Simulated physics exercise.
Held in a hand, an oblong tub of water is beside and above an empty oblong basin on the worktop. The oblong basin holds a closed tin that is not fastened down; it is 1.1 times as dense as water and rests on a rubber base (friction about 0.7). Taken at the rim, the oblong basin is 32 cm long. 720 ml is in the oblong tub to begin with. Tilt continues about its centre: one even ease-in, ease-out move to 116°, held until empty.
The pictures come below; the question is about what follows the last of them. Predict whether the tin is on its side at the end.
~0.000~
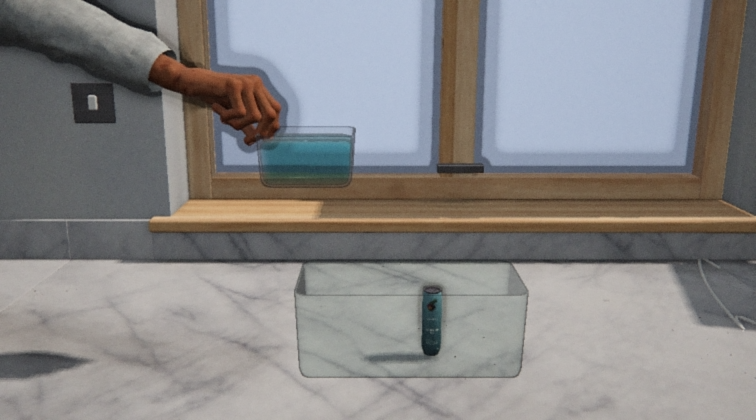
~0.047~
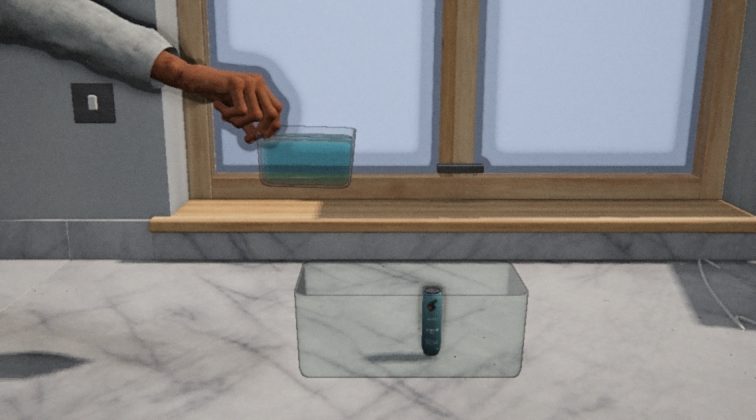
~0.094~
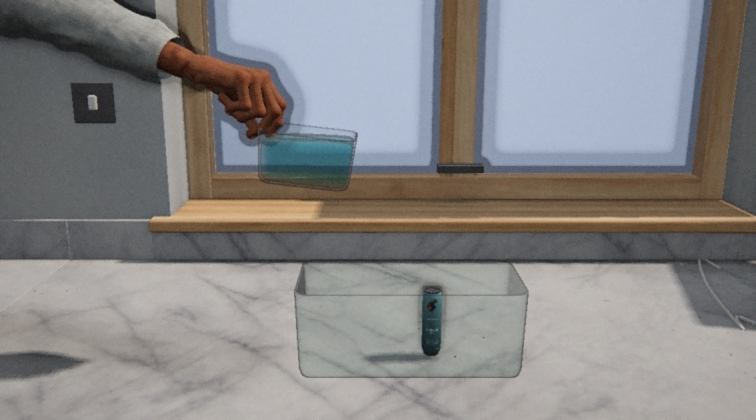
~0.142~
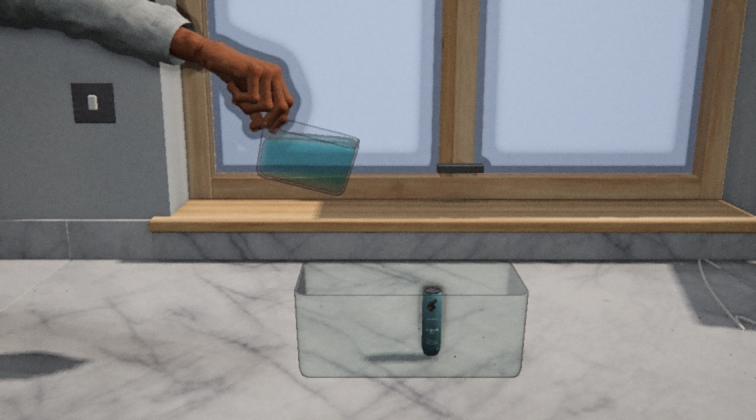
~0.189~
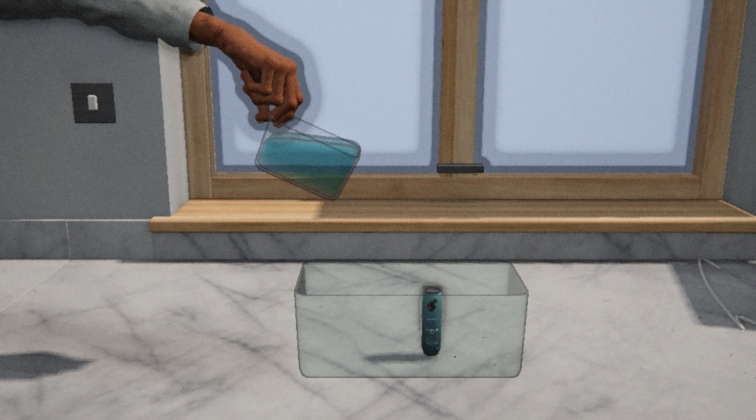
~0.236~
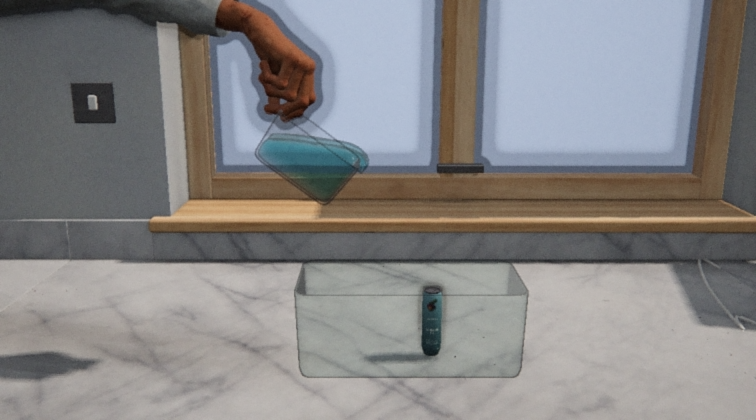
The tin is on its side.
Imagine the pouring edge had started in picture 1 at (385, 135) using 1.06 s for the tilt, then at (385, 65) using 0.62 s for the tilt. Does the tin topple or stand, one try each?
In the first try it remains standing; in the second it remains standing.
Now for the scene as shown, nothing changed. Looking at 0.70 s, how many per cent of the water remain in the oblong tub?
1 in a hundred, give or take.
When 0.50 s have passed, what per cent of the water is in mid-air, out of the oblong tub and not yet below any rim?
Near 52 per cent at that moment.
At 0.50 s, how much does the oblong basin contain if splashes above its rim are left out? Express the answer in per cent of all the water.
Roughly 34 per cent.
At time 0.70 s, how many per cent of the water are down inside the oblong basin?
Near 94 per cent of the total.
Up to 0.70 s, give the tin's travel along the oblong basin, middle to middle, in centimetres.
Some 3 cm.
After 0.50 s the tilt is 106° and 12 per cent is still to pour; the tin stands where it began.
After 0.70 s the tilt is 116° and 1 per cent is still to pour; the tin leans 16°.
After 0.90 s the tilt is 116° and 0 per cent is still to pour; the tin leans 45°.
After 1.12 s the tilt is 116° and 0 per cent is still to pour; the tin lies on its side.
In the end the tin lies on its side.
